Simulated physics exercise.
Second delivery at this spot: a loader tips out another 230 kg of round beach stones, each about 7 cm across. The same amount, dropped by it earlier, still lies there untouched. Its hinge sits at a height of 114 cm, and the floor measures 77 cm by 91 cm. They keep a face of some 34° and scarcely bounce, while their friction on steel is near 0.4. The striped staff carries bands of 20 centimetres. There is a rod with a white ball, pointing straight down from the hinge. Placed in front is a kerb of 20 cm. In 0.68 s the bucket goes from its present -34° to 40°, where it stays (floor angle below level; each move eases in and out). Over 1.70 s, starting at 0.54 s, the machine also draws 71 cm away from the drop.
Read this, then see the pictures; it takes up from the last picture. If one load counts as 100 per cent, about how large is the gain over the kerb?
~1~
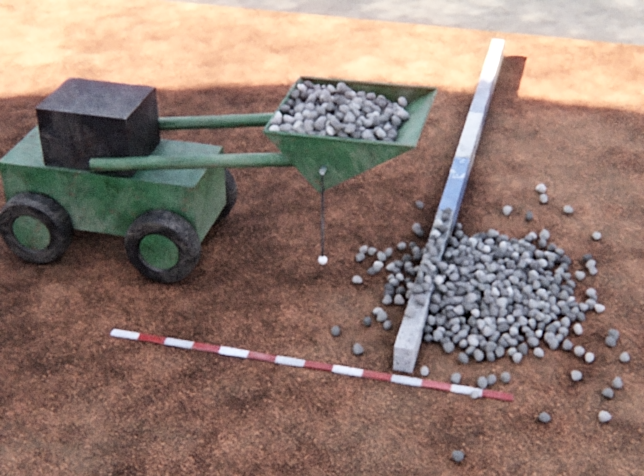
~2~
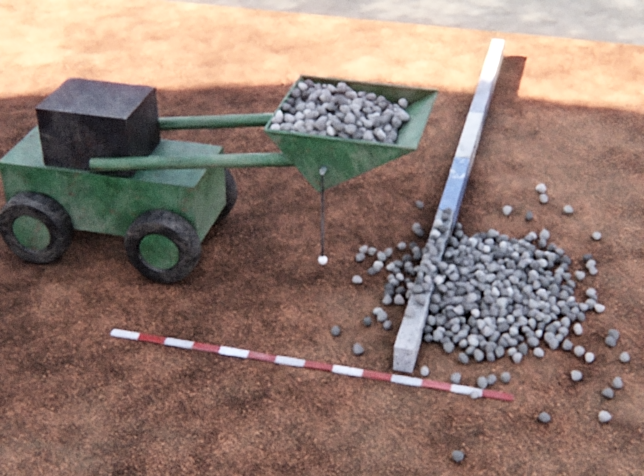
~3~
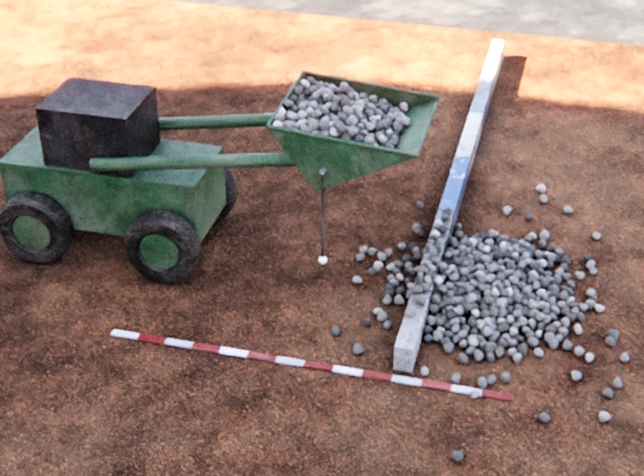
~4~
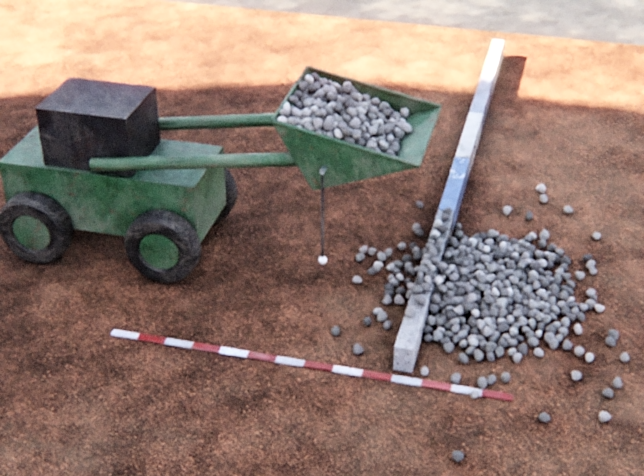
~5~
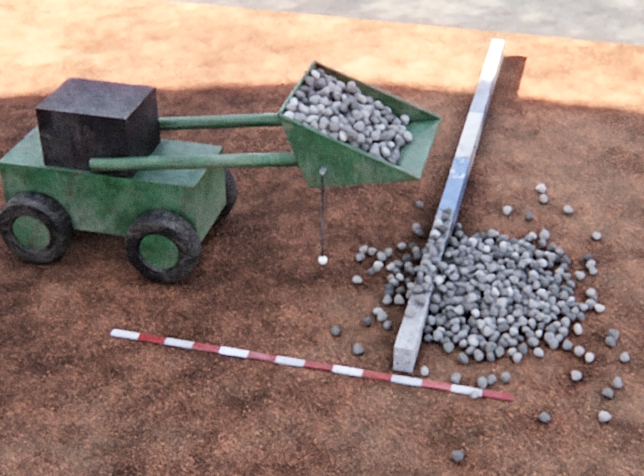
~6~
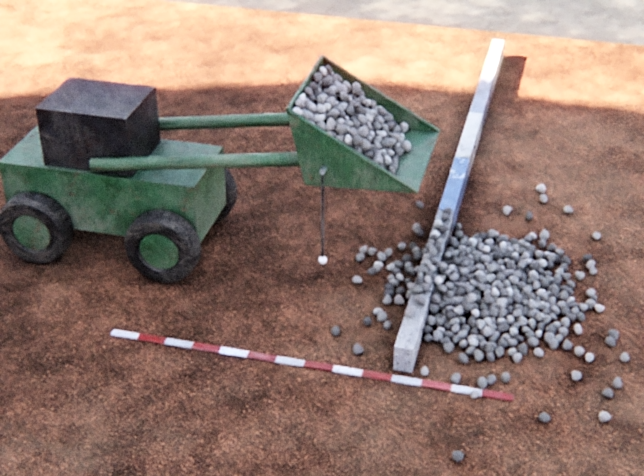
Around 35 per cent.
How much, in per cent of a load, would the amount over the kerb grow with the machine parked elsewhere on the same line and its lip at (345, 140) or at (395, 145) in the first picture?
About 0 per cent from the first spot and 15 per cent from the second.
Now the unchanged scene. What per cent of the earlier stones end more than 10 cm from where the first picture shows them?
5 %.
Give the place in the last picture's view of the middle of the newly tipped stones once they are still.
(409, 273).
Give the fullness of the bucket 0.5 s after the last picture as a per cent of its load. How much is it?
That works out to about 70 %.
Then, 0.2 s after the last picture the floor is at 28°; in per cent of one load, 100 in the bucket, 12 on this side of the kerb, 88 over the kerb; the foremost stones are at (628, 343).
Then, 0.5 s after the last picture the floor is at 40°; in per cent of one load, 68 in the bucket, 44 on this side of the kerb, 88 over the kerb; the foremost stones are at (628, 343).
Then, 2.4 s after the last picture the floor is at 40°; in per cent of one load, 0 in the bucket, 77 on this side of the kerb, 124 over the kerb; the foremost stones are past the picture's edge.
Then, 4.8 s after the last picture the floor is at 40°; in per cent of one load, 0 in the bucket, 77 on this side of the kerb, 124 over the kerb; the foremost stones are past the picture's edge. Net gain over the kerb, 35.
